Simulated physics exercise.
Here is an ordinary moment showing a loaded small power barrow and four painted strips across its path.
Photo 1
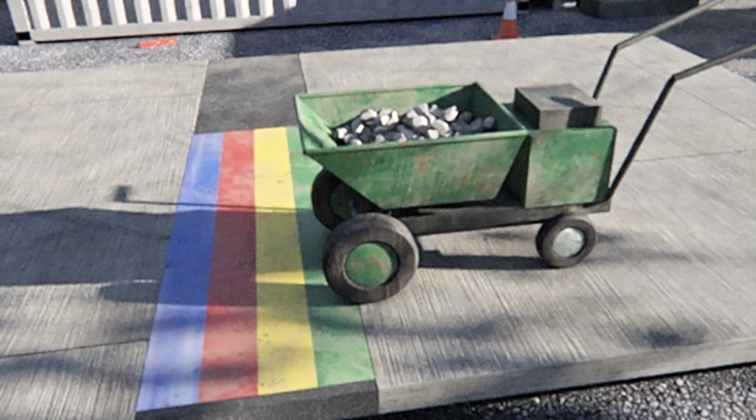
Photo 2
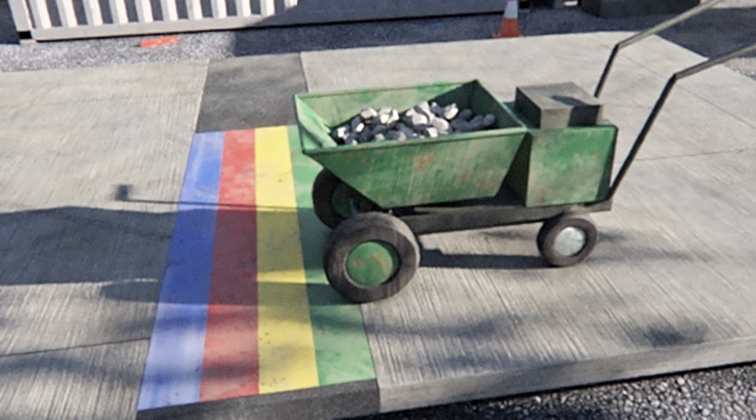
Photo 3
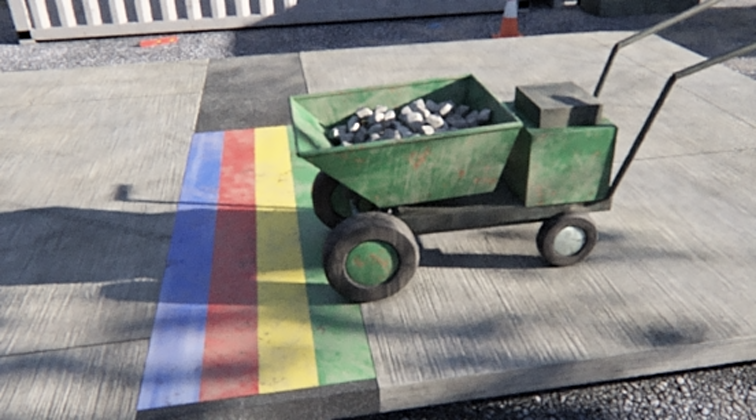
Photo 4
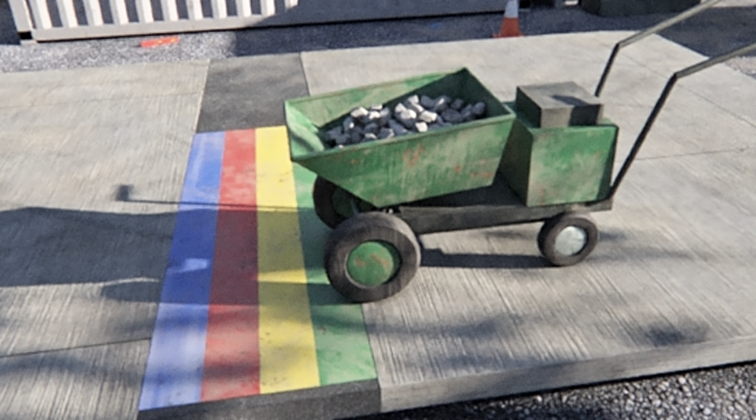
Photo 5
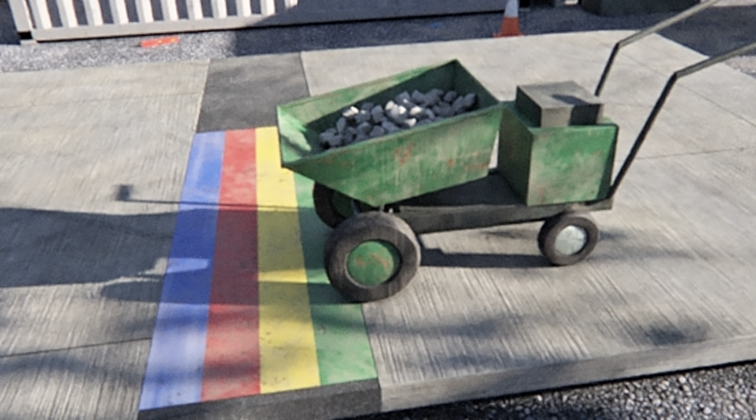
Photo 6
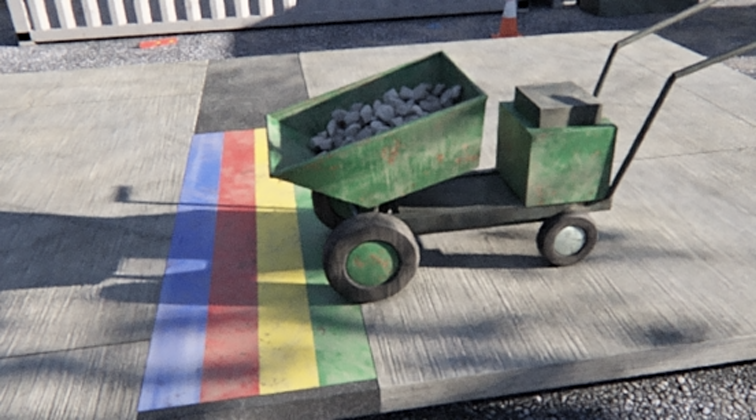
The green skip of a small cart, loaded with broken stones, sat level at first, then tilted steadily forward to the left above four painted strips, its back end rising while the wheels stayed still.
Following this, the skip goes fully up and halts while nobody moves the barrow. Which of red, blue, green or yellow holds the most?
Blue.
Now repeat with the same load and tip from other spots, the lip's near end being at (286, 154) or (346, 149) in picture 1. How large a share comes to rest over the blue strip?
The first stop gives 40 per cent; the second gives 20 per cent.
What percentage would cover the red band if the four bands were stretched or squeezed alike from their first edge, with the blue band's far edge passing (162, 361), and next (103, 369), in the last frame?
The first gives 10 %, the second 40 %.
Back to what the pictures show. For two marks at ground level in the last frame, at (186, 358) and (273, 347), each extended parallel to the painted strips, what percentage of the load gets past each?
I'd put it near 40 in a hundred, then near 80 in a hundred.
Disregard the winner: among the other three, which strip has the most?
The next one is the red strip.
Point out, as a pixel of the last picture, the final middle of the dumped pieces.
Last view, centre at rest - approx. (184, 278).
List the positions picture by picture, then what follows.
The first frame shows lip of the skip (306, 152), level; top of the load (428, 134), broken stones; green strip (338, 334); yellow strip (285, 340); red strip (230, 347); blue strip (175, 354).
The second frame shows lip of the skip (305, 152), level; top of the load (428, 133).
The third frame shows lip of the skip (299, 155), tipped barely; top of the load (424, 130).
The fourth frame shows lip of the skip (293, 160), tipped a little; top of the load (434, 123).
The fifth frame shows lip of the skip (283, 166), tipped a little; top of the load (426, 118).
The sixth frame shows lip of the skip (272, 176), tipped clearly; top of the load (414, 114); green strip (339, 333); yellow strip (286, 340); red strip (232, 347); blue strip (176, 354).
Just after the last frame, skip tipped steeply; every one in the skip.
A moment on, skip tipped right over; the larger part in the skip; about a tenth over the red strip; about a tenth over the blue strip.
Further on, skip tipped right over; roughly a quarter in the skip; roughly a quarter over the red strip; roughly a third over the blue strip; roughly a quarter off the paint.
When it is over, skip tipped right over; roughly a quarter in the skip; not one over the green strip; not one over the yellow strip; roughly a quarter over the red strip; roughly a third over the blue strip; roughly a quarter off the paint.
